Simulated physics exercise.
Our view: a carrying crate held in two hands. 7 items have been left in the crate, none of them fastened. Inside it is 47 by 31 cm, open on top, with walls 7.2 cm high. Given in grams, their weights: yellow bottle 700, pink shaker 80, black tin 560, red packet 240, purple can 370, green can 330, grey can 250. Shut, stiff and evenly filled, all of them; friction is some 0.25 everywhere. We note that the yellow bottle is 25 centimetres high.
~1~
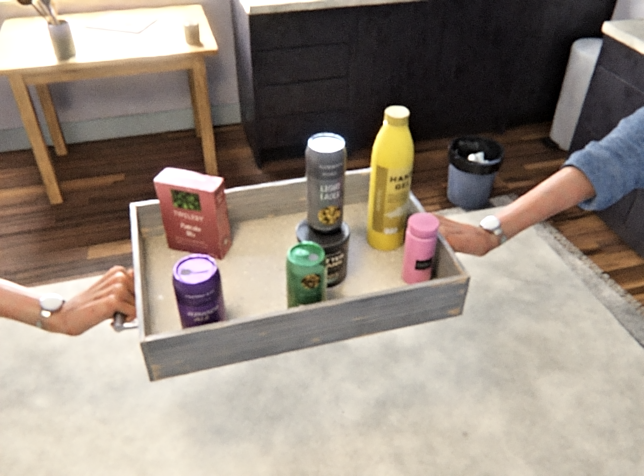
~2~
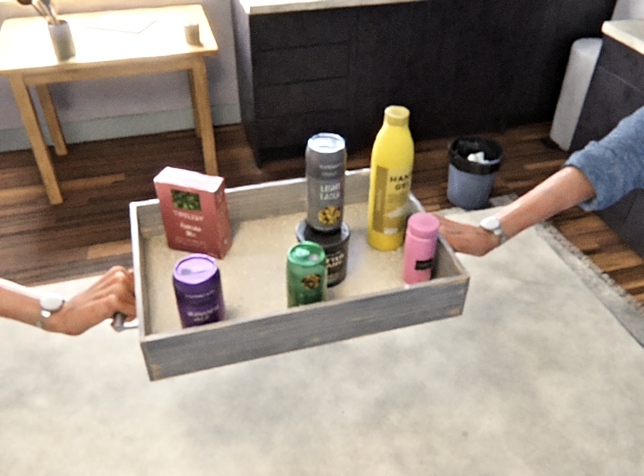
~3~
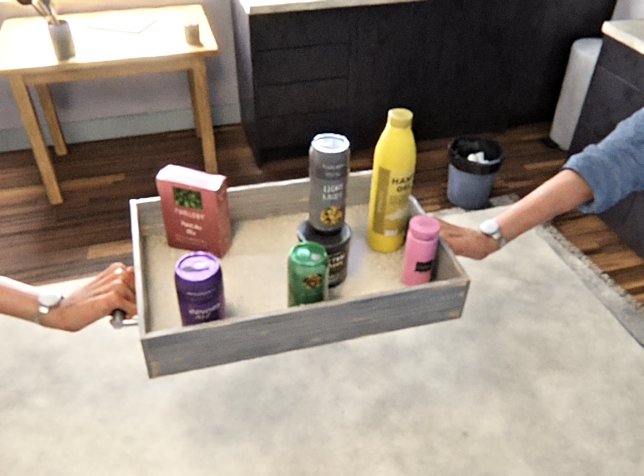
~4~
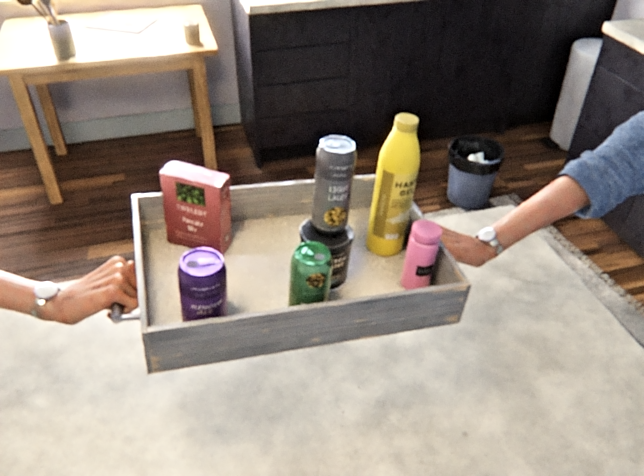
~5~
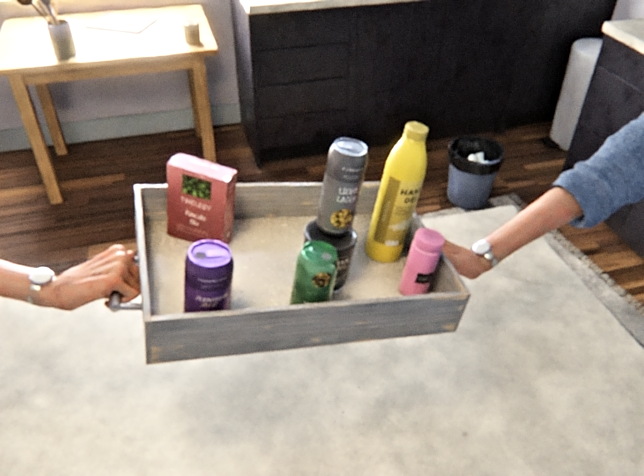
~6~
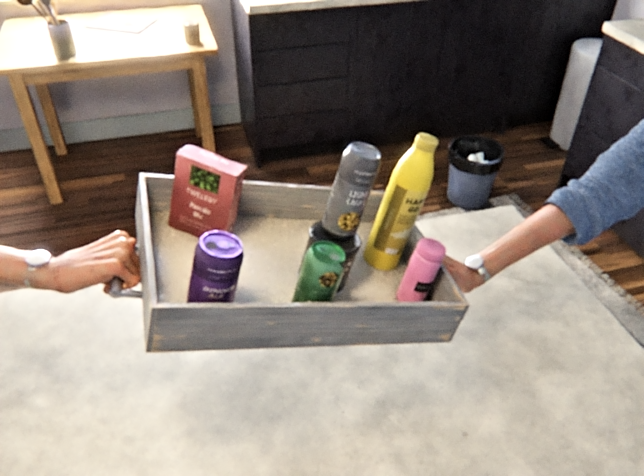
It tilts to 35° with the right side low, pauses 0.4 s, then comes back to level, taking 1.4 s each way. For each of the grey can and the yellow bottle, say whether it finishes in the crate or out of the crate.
Verdict - grey can: Lost, yellow bottle: Kept.
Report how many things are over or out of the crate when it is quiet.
Total: 1.
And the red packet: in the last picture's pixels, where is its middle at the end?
(348, 190), roughly.
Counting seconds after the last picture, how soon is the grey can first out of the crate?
Near 0.5 s on the clock.
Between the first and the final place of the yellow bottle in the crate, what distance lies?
The shift is close to 2 cm.
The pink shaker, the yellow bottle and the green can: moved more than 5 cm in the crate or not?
Note: Pink shaker is left in place. Yellow bottle is left in place. Green can departs its position.
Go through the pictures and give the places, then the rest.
In the first picture, crate level; grey can (326, 187); yellow bottle (390, 181).
In the second picture, crate level; red packet (195, 215); purple can (201, 304).
In the third picture, crate tipped 1°, right side down; green can (307, 287); pink shaker (420, 252).
In the fourth picture, crate tipped 4°, right side down; red packet (197, 210).
In the fifth picture, crate tipped 9°, right side down; purple can (208, 290); green can (313, 286).
In the sixth picture, crate tipped 15°, right side down; grey can (351, 193); yellow bottle (402, 203).
Then, 0.30 s on from there, crate tipped 27°, right side down; grey can moved 5 cm near (393, 211); yellow bottle moved 2 cm near (413, 226); black tin moved 4 cm.
Then, 0.50 s on from there, crate tipped 33°, right side down; grey can 3° off its base near (456, 249); yellow bottle moved 2 cm near (410, 231); green can moved 17 cm.
Then, 0.60 s on from there, crate tipped 34°, right side down; grey can now out of the crate; yellow bottle moved 3 cm near (408, 232); red packet 6° off its base.
Then, 1.80 s on from there, crate tipped 20°, right side down; yellow bottle moved 2 cm near (409, 209); green can moved 17 cm; purple can moved 29 cm.
In the end, out of the crate, grey can; not toppled but over 5 cm from the start, black tin, red packet, purple can and green can; the other 2 under 5 cm from the start. In the last view, grey can near (532, 400), yellow bottle near (397, 175).
